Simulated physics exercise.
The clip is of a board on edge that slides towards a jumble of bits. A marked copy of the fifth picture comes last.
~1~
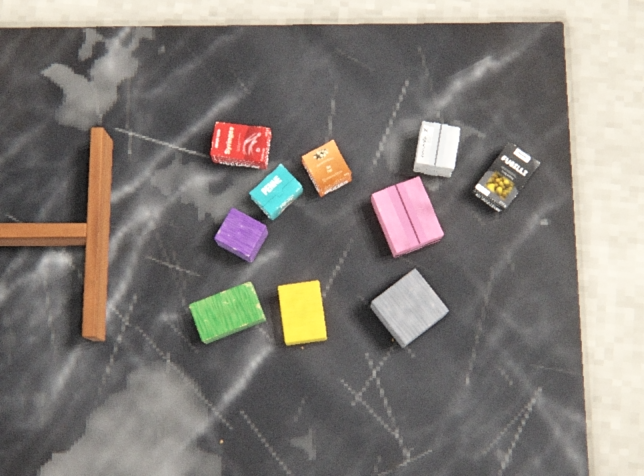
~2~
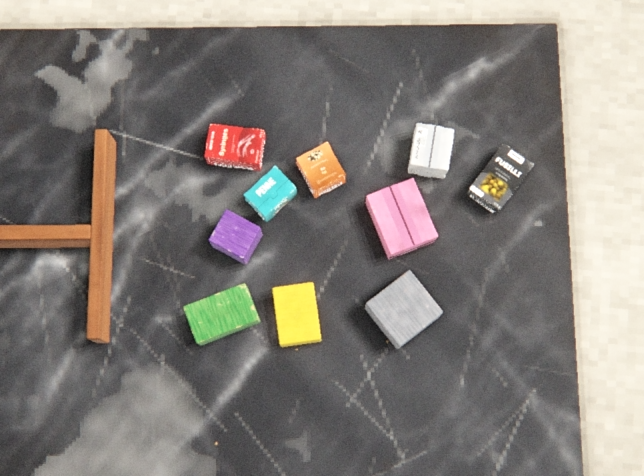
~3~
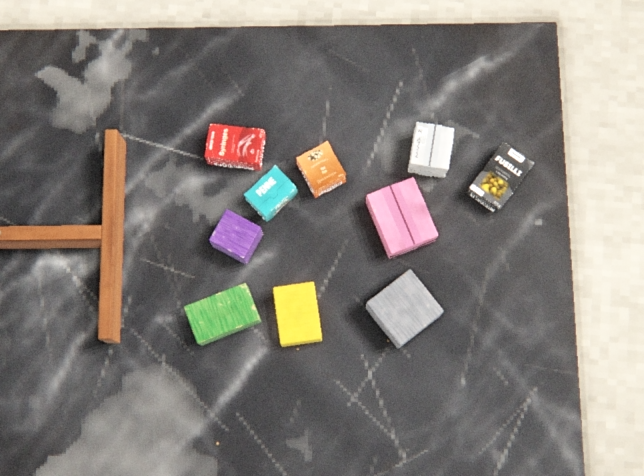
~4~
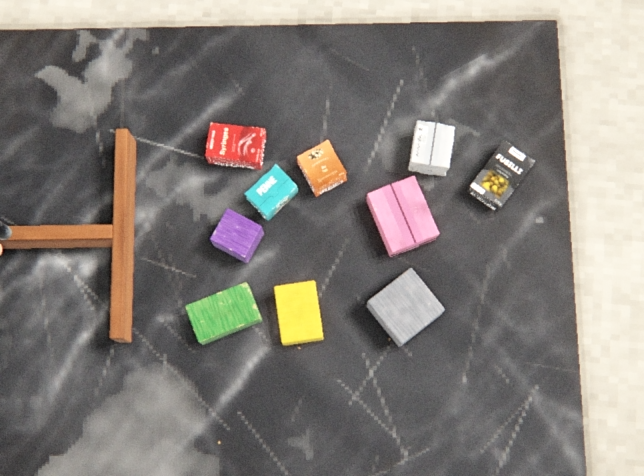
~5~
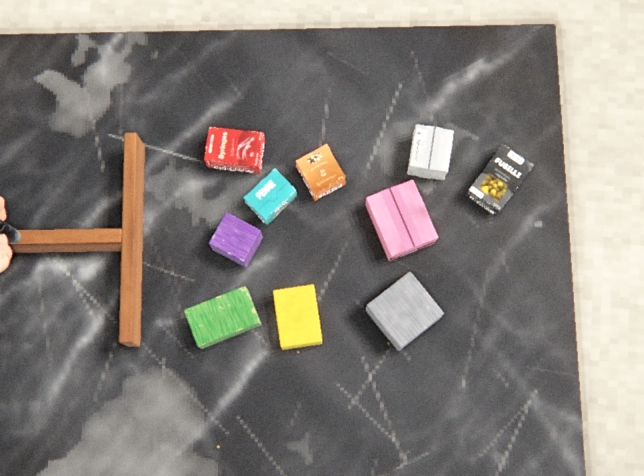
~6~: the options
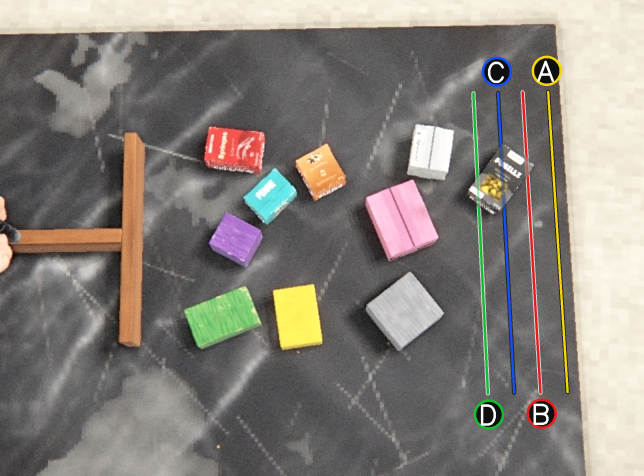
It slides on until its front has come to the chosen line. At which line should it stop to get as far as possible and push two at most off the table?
No third one falls up to D.
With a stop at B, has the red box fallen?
By then, no.
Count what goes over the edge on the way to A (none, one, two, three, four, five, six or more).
In all, six or more.
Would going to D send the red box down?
No.
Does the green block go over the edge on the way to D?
No.
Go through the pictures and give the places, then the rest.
The first frame shows pink box (407, 218); red box (242, 146); grey block (409, 309).
The second frame shows board (97, 232); black box (500, 179).
The third frame shows board (108, 232); orange packet (321, 170).
The fourth frame shows board (119, 231); white box (432, 149).
The fifth frame shows board (128, 235); green block (223, 318); pink box (401, 221); red box (235, 151).
On the copy, A at (558, 237); B at (531, 238); C at (506, 238); D at (480, 239).
On D. First, board (255, 233); red box (291, 149); green block (297, 327).
Then, board (383, 231); grey block (526, 316); black box (505, 180).
Finally, board (481, 229); grey block over the edge; black box over the edge; two fallen.
By contrast, A drops nine; B drops six; C drops five.
